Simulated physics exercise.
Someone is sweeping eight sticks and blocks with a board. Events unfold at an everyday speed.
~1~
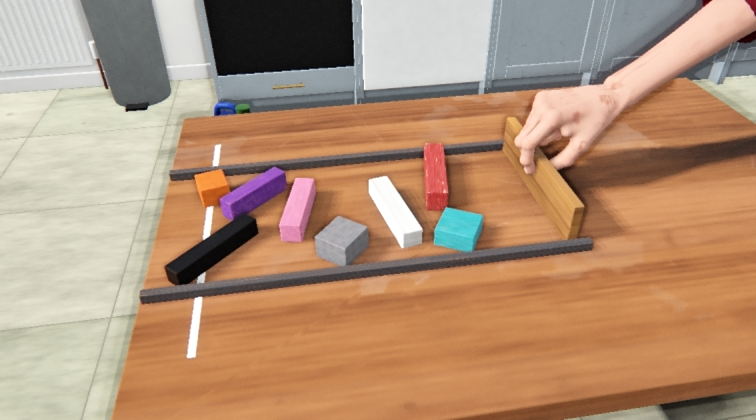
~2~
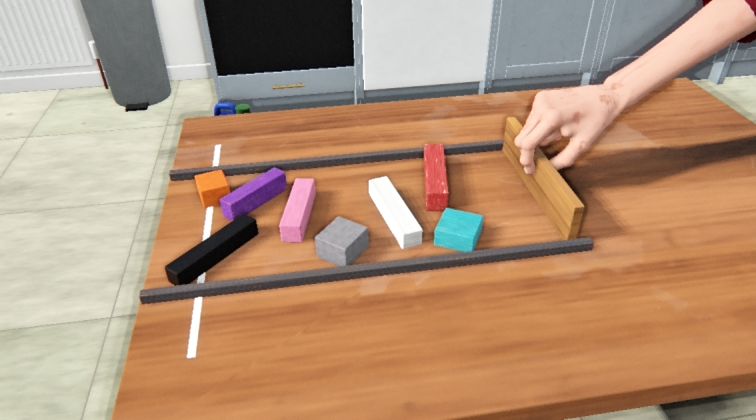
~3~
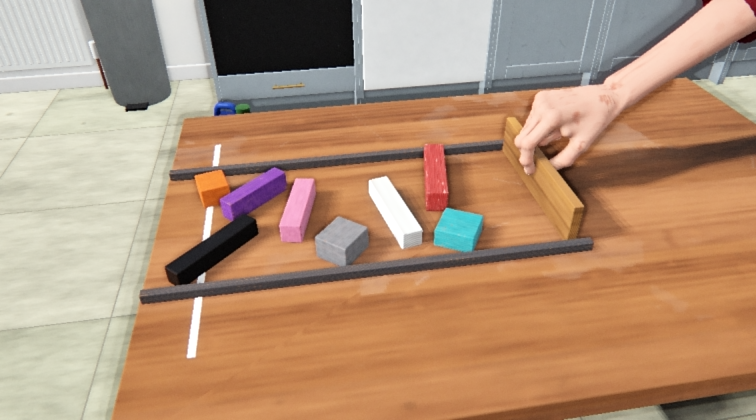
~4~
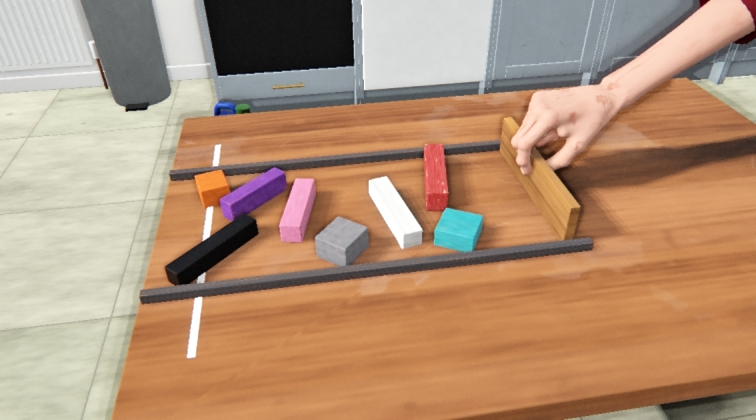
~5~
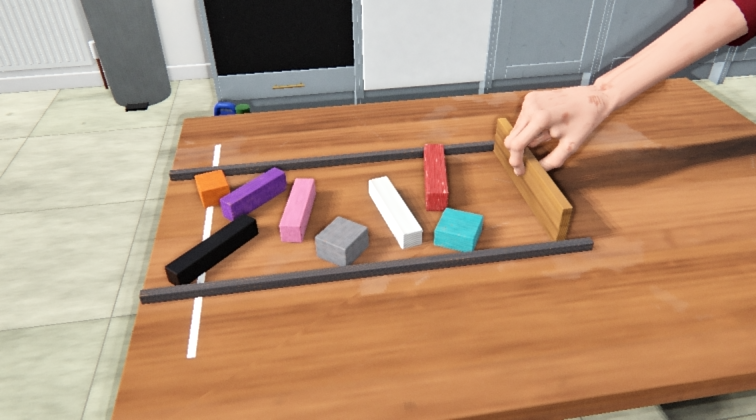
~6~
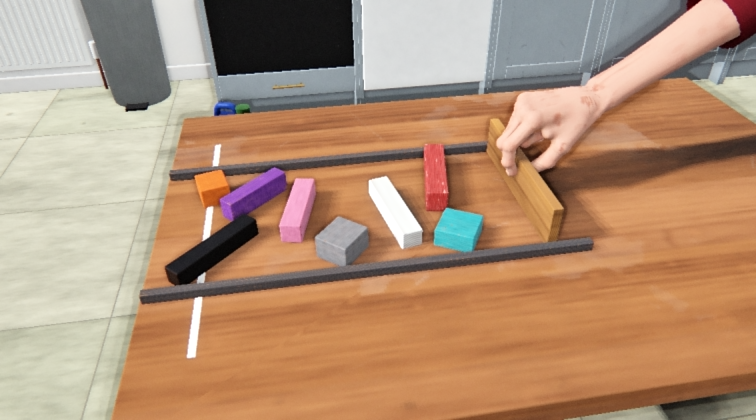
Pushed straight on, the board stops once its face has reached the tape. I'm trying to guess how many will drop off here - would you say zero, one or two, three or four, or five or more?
In this one, a crowd of five or more spills over.
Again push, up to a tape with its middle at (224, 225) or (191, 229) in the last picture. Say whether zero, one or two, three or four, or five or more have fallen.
Going one tape after another, I'd say 3 or 4 for the first and five or more for the second.
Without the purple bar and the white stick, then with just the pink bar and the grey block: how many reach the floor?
Result: 2, then 2.
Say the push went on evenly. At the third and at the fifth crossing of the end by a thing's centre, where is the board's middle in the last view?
Its middle is near (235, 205) and then near (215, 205).
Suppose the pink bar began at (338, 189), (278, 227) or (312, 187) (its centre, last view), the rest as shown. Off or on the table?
Per position, it is not dislodged / does not stay / is not dislodged.
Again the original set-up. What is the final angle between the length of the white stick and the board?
Roughly 10° out of line.
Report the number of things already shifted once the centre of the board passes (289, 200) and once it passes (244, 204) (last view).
I count 8 first and 8 after.
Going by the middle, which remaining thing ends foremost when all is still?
The white stick.
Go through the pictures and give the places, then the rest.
The first frame shows orange block (213, 188); black stick (214, 249); purple bar (255, 193); board (538, 174); tape (208, 227).
The second frame shows black stick (214, 249); white stick (394, 210).
The third frame shows purple bar (255, 194); grey block (342, 242).
The fourth frame shows orange block (213, 189); red bar (435, 176).
The fifth frame shows black stick (214, 249); turquoise block (459, 230).
The sixth frame shows orange block (213, 189); black stick (214, 249); purple bar (255, 194); board (520, 176); tape (208, 227).
A little later, none off yet; orange block at rest near (213, 189); black stick at rest near (214, 249); purple bar at rest near (255, 194).
When it is over, the number that fall off is five or more; down, grey block, pink bar, purple bar, black stick and orange block.
